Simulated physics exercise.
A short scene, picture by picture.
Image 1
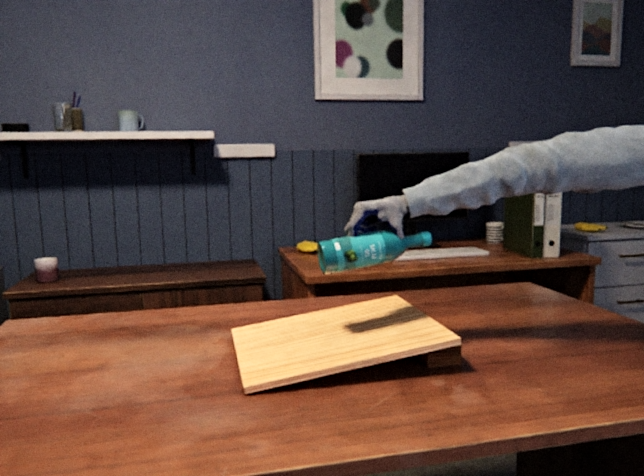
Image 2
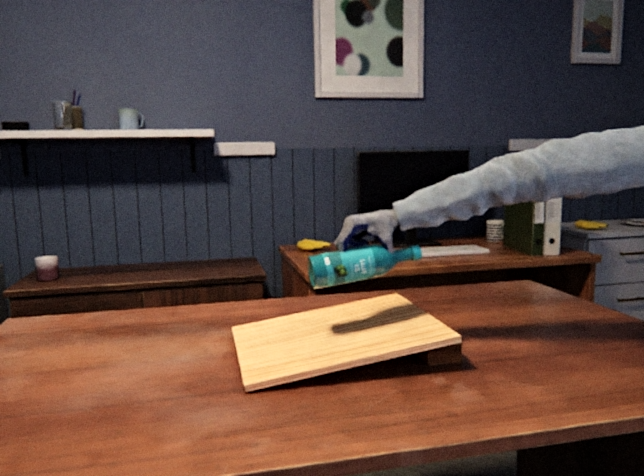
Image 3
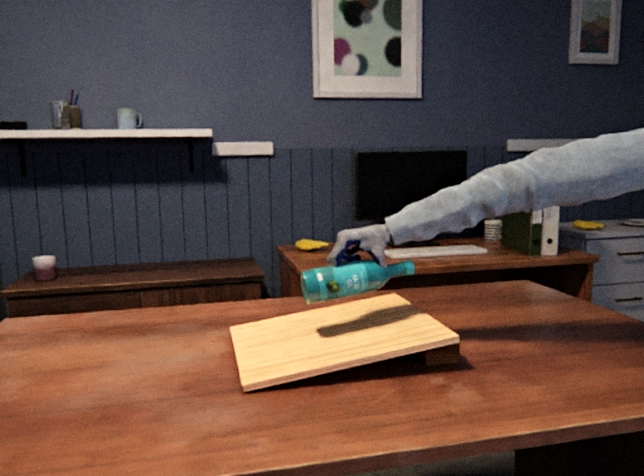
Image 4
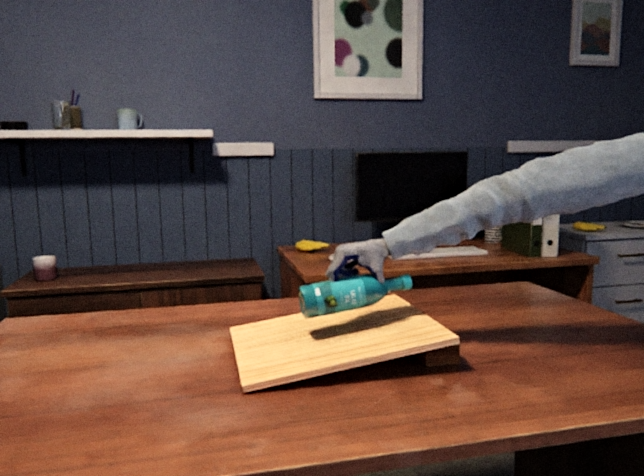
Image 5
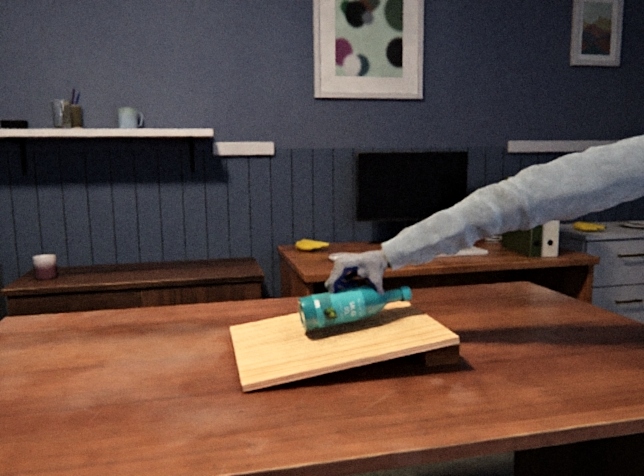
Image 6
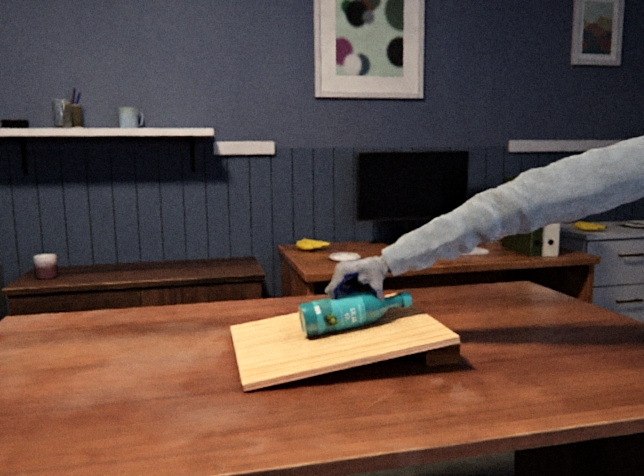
In a blue-walled room, a gloved hand lowering a turquoise bottle on its side onto a tilted wooden board on a table.
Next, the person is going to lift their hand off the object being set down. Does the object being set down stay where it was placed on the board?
Yes.
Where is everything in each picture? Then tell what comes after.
On its way; turquoise bottle (376, 248), in the first frame.
On its way; turquoise bottle (366, 262), in the second frame.
On its way; turquoise bottle (359, 277), in the third frame.
On its way; turquoise bottle (357, 292), in the fourth frame.
On its way; turquoise bottle (356, 304), in the fifth frame.
In place under the hand; turquoise bottle (357, 309), in the sixth frame.
Then, 0.20 s later than the last frame, all is still.
Then, 0.50 s later than the last frame, turquoise bottle resting near (357, 310).
When it is over, it is as before. End places, in pixels of the last picture, turquoise bottle near (357, 310). The turquoise bottle keeps its place.
